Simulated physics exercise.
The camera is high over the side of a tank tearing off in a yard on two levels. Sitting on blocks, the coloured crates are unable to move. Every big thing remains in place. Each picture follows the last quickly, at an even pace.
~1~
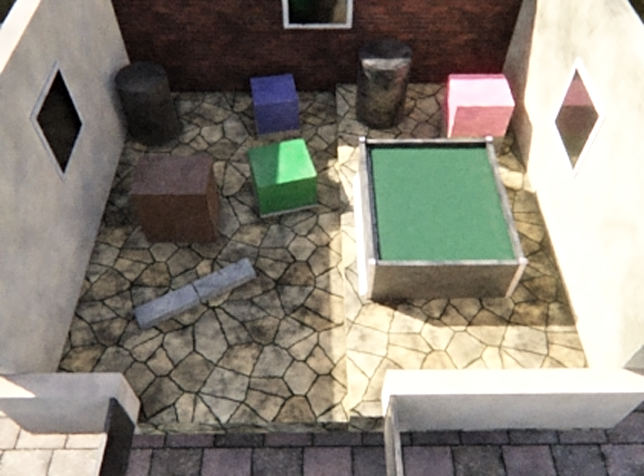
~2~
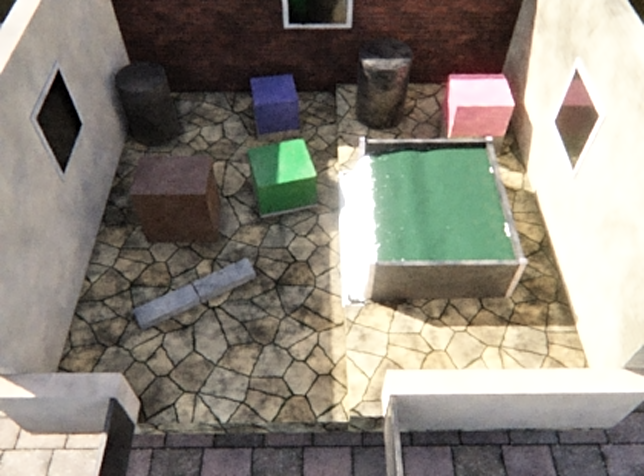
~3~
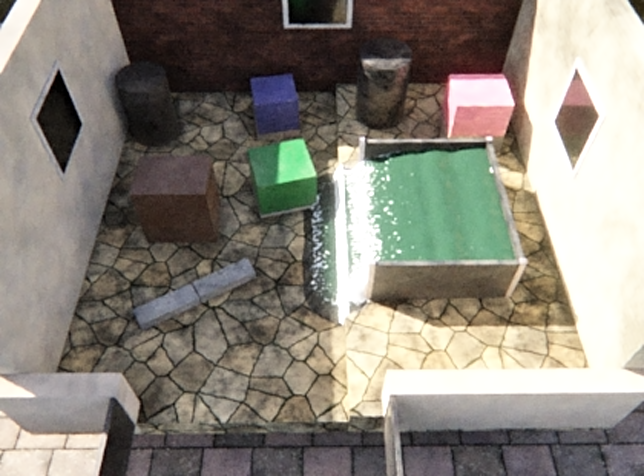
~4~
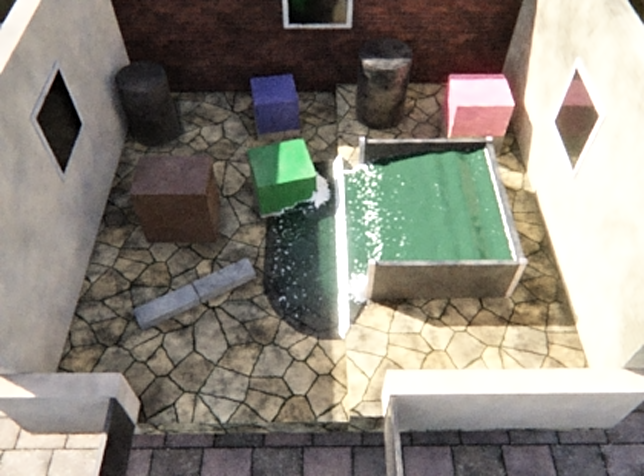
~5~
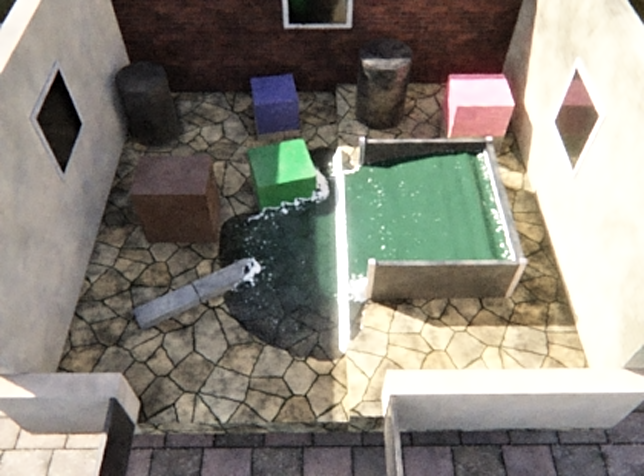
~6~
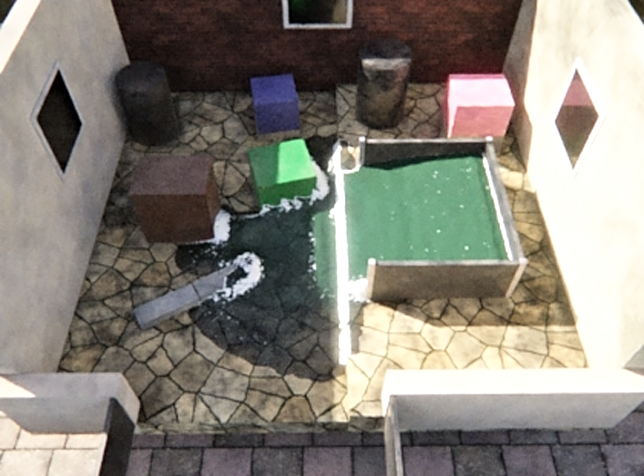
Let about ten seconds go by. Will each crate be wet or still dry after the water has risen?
Afterwards the blue crate is wet, the green crate is wet, the pink crate is still dry.
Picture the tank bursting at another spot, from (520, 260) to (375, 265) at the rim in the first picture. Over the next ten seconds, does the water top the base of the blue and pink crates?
First, the blue crate is not reached; second, the pink crate is not reached.
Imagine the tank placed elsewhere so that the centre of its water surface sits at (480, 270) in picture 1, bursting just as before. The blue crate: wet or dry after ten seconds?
The blue one is flooded.
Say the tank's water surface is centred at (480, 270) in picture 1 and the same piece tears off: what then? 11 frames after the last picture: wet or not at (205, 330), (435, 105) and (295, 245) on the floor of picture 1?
Submerged, untouched, submerged.
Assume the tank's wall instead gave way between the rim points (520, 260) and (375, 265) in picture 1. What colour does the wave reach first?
That would be the crate marked pink.
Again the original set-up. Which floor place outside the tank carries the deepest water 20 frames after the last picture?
Roughly at pixel (130, 124).
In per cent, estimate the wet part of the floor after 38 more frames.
I'd put it at roughly 60 per cent.
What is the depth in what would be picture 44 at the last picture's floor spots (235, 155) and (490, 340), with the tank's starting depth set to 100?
First near 20, then near 0 per cent.
A moment on, water covers 40 % of the floor; the blue crate water round its plinth, the green crate water round its plinth, the pink crate not reached.
Next, water covers 50 % of the floor; the blue crate water round its plinth, the green crate water round its plinth, the pink crate not reached.
Then, water covers 60 % of the floor; the blue crate water round its plinth, the green crate water round its plinth, the pink crate not reached.
Later, water covers 60 % of the floor; the blue crate water round its plinth, the green crate water round its plinth, the pink crate not reached.
In the end, water covers 60 % of the floor; the blue crate was topped, the green crate was topped, the pink crate stayed above the water.
